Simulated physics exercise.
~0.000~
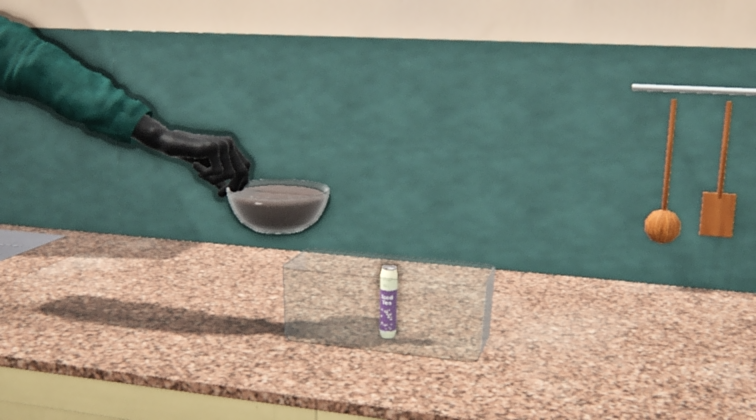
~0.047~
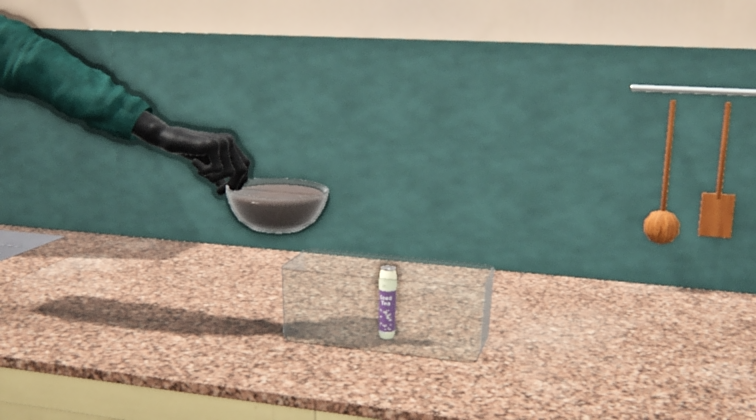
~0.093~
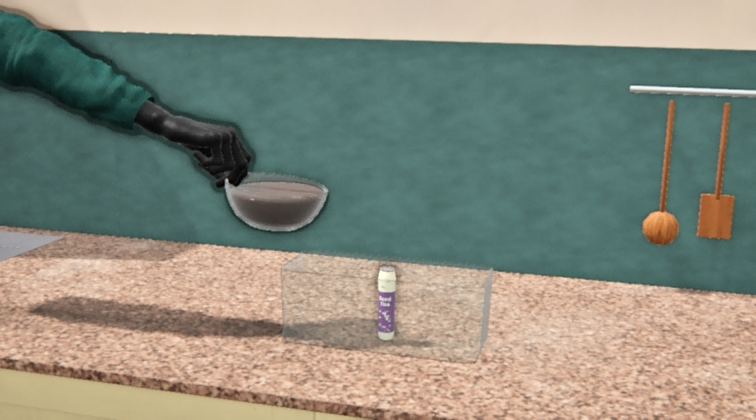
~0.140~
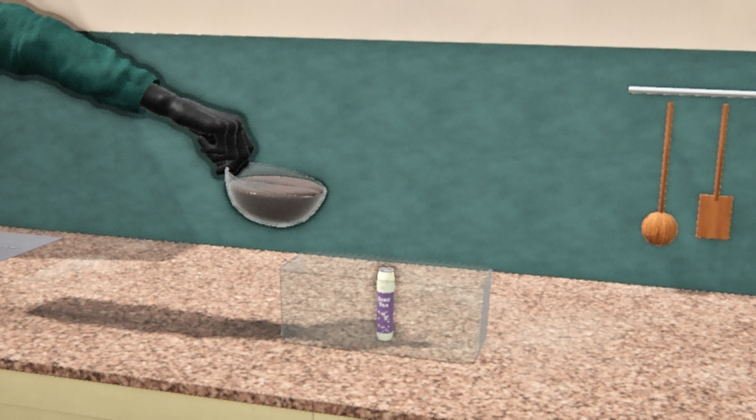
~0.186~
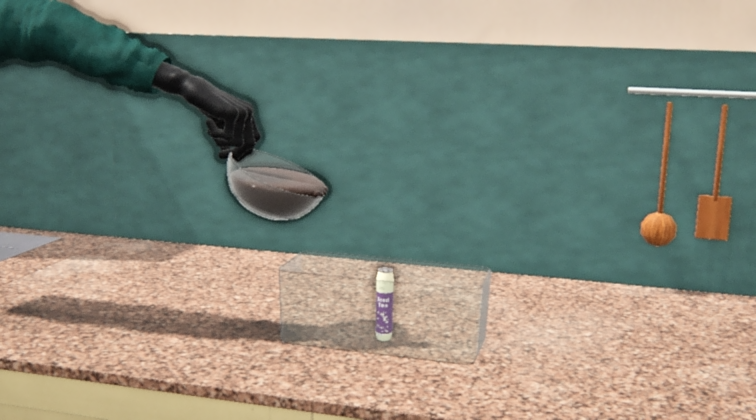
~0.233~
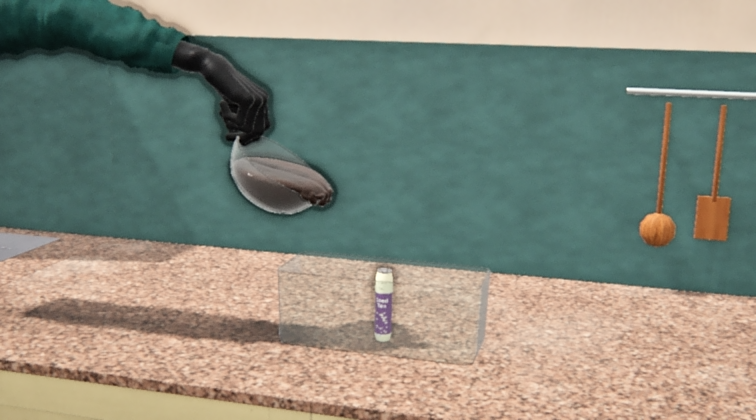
At first, a black-gloved hand holds a clear bowl of brownish liquid nearly level, above and left of a transparent oblong basin with a small purple-and-white container inside. The hand then rises and steadily tilts the bowl rightward, and the liquid shifts to the right lip and starts over it.
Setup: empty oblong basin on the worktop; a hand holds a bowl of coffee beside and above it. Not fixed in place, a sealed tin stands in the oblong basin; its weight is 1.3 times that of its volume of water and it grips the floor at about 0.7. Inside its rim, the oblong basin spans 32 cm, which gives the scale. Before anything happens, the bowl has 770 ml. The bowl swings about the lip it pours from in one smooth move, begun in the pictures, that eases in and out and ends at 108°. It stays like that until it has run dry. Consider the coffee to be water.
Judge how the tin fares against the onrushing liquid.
It withstands it and stays upright.
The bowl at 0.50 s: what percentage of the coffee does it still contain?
Roughly 12 %.
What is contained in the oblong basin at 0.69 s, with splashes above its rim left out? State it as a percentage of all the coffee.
96 %, more or less.
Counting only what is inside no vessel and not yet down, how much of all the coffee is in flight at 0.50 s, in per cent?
Around 66 in a hundred.
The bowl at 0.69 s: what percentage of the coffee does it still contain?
0 %.
After 0.50 s the tilt is 99° and 12 per cent is still to pour; the tin stands where it began.
After 0.69 s the tilt is 108° and 0 per cent is still to pour; the tin stands where it began.
After 0.89 s the tilt is 108° and 0 per cent is still to pour; the tin stands where it began.
After 1.11 s the tilt is 108° and 0 per cent is still to pour; the tin stands where it began.
In the end the tin stands where it began.
